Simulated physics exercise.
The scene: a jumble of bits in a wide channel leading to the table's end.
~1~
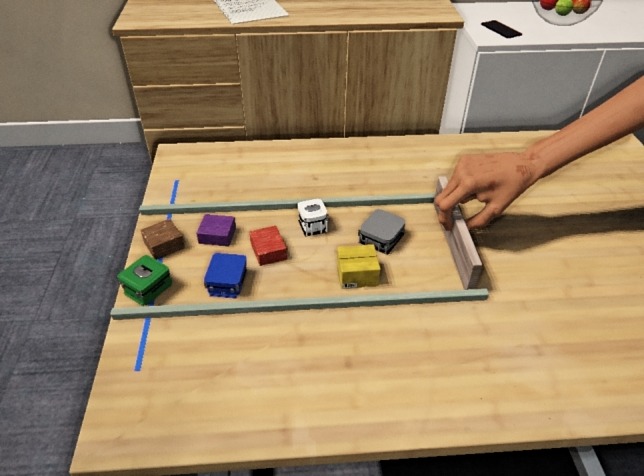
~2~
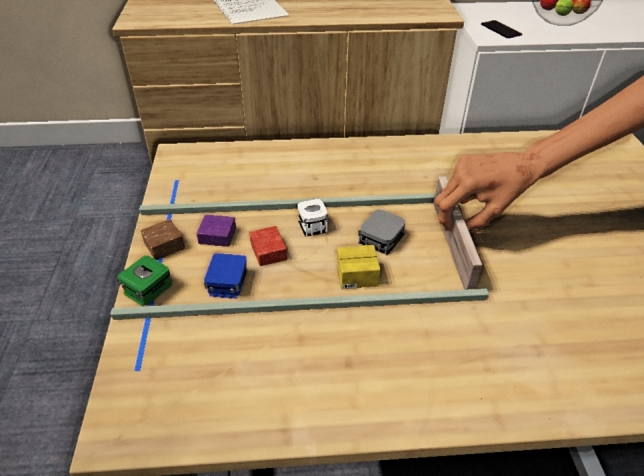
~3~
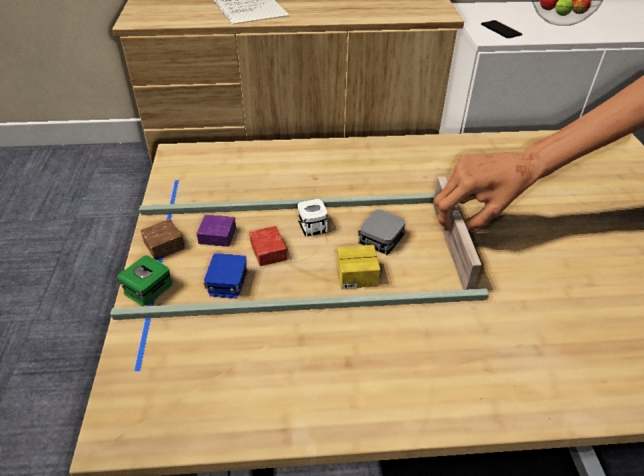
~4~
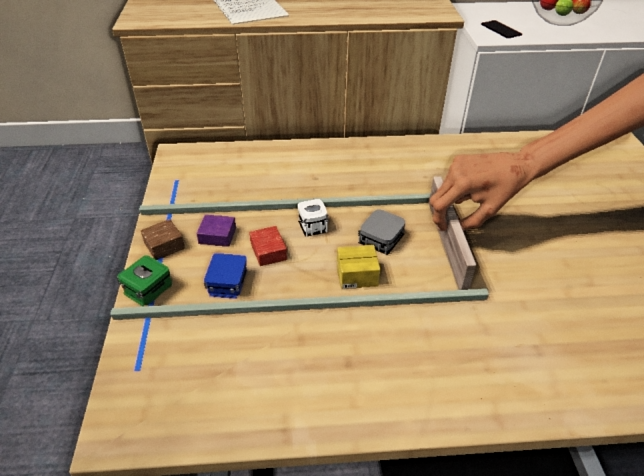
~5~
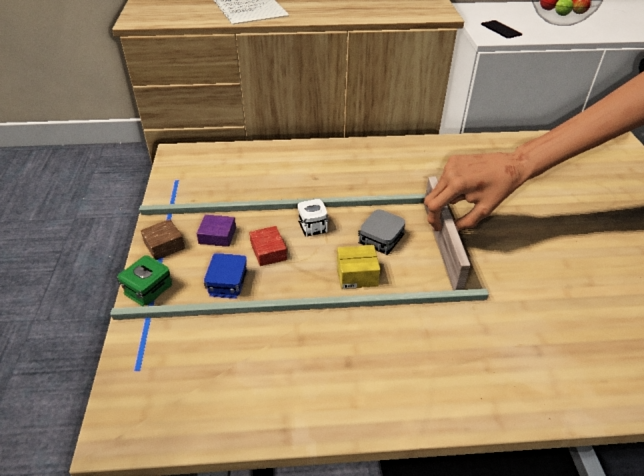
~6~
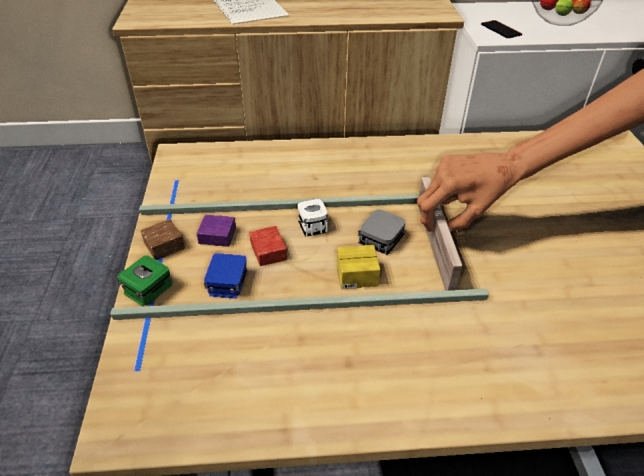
In the video, a hand holds an upright board at the right end of a channel containing scattered colourful blocks and cases on a wooden table, then slides it slightly left while the objects stay still.
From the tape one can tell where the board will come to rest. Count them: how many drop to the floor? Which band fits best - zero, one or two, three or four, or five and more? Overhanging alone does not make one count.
After that push five at the least come off the table.
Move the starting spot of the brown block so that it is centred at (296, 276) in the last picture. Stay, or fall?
From there it topples down.
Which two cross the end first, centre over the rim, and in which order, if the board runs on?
In order, first the green case, then the brown block.
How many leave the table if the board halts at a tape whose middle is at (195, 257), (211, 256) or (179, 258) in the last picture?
2, 1, 2.
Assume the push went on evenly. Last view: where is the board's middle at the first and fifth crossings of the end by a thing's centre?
Pixels, in order: Around (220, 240), around (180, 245).
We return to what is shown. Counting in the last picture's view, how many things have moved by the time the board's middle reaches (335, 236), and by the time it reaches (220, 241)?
By then 3, and 8.
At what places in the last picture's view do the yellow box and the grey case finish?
I'd put one at around (133, 277) and the other at around (141, 252).
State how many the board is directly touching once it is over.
It touches 3.
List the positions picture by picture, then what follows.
Green case (146, 281); brown block (163, 239); purple block (217, 230); board (455, 231); tape (161, 258), in the first picture.
Brown block (163, 239); yellow box (358, 267), in the second picture.
Purple block (217, 230); grey case (382, 232), in the third picture.
Green case (146, 281); white case (313, 217), in the fourth picture.
Brown block (163, 239); board (445, 231), in the fifth picture.
Green case (146, 281); brown block (163, 239); purple block (217, 230); board (437, 231); tape (161, 258), in the sixth picture.
Early on, none off yet; green case at rest near (146, 281); brown block at rest near (163, 239); purple block at rest near (217, 230).
Finally, the number that fall off is five or more; lost, red block, blue case, purple block, brown block and green case.
